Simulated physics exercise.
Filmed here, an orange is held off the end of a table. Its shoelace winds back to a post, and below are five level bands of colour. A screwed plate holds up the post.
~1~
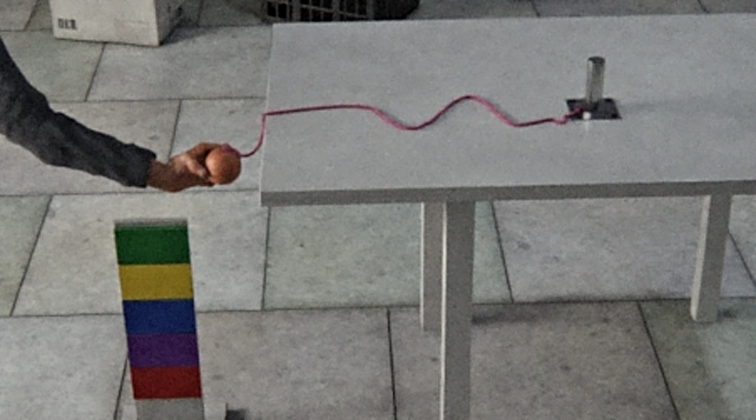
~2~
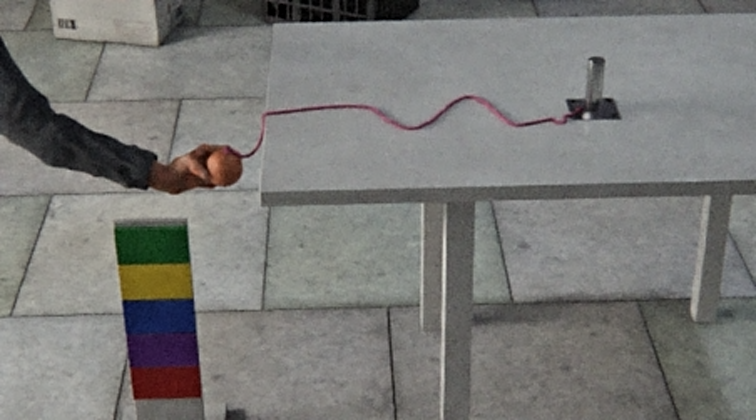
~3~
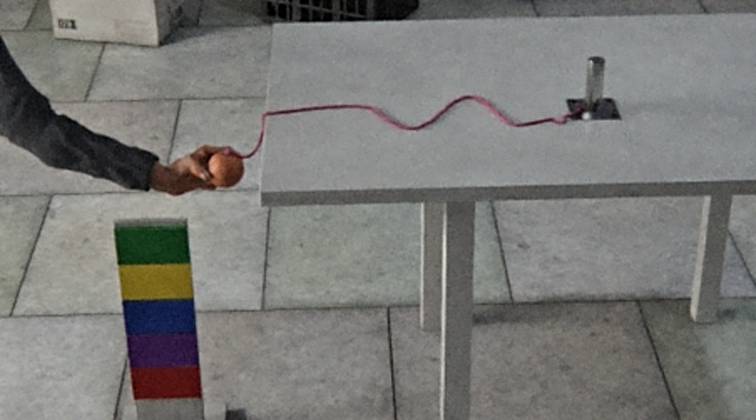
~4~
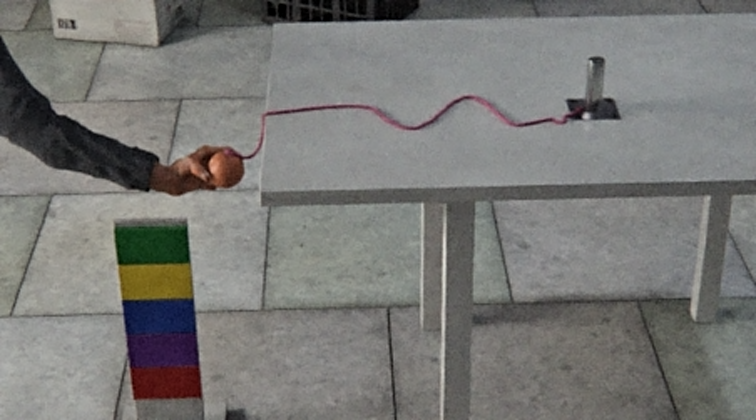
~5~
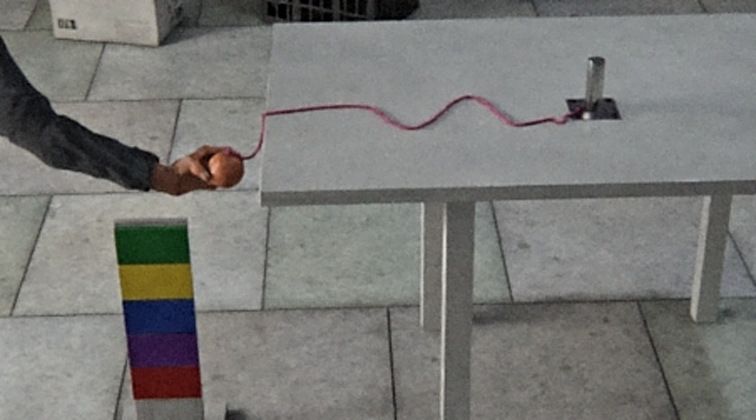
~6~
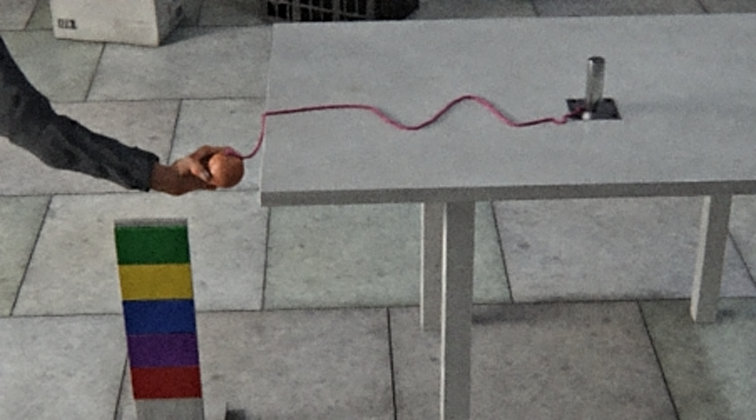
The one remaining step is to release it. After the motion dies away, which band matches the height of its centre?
The blue one.
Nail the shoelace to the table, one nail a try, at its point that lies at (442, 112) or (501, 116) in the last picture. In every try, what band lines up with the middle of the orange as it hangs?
Results, in sequence: Green / yellow.
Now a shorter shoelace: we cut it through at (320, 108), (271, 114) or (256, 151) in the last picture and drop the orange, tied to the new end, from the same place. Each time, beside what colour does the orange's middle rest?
Taking the cuts in order: None, it hangs higher, then green, then yellow.
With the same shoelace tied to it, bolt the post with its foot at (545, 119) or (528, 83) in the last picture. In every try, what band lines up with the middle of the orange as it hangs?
Try by try: Purple; purple.
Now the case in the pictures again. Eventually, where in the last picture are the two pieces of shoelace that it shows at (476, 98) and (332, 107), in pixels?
Result - first point (413, 113), second point (265, 176).
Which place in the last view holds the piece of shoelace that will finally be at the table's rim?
Close to (382, 116).
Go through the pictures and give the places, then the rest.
Orange (223, 167); green (152, 247); yellow (155, 283); blue (159, 318); purple (163, 351); red (166, 384), in the first picture.
Orange (225, 168); shoelace through (557, 122) (491, 107) (437, 117) (378, 113) (292, 111), in the second picture.
Orange (226, 170), in the third picture.
Orange (226, 170); shoelace through (557, 122) (491, 107) (437, 117) (378, 113) (292, 111), in the fourth picture.
Orange (226, 170), in the fifth picture.
Orange (226, 170); shoelace through (557, 122) (491, 107) (437, 117) (378, 113) (292, 111), in the sixth picture.
Soon after, orange near (285, 278); level with yellow.
After that, orange near (258, 307); level with blue.
In the end, orange near (271, 310); level with blue. Its middle rests at the blue band.
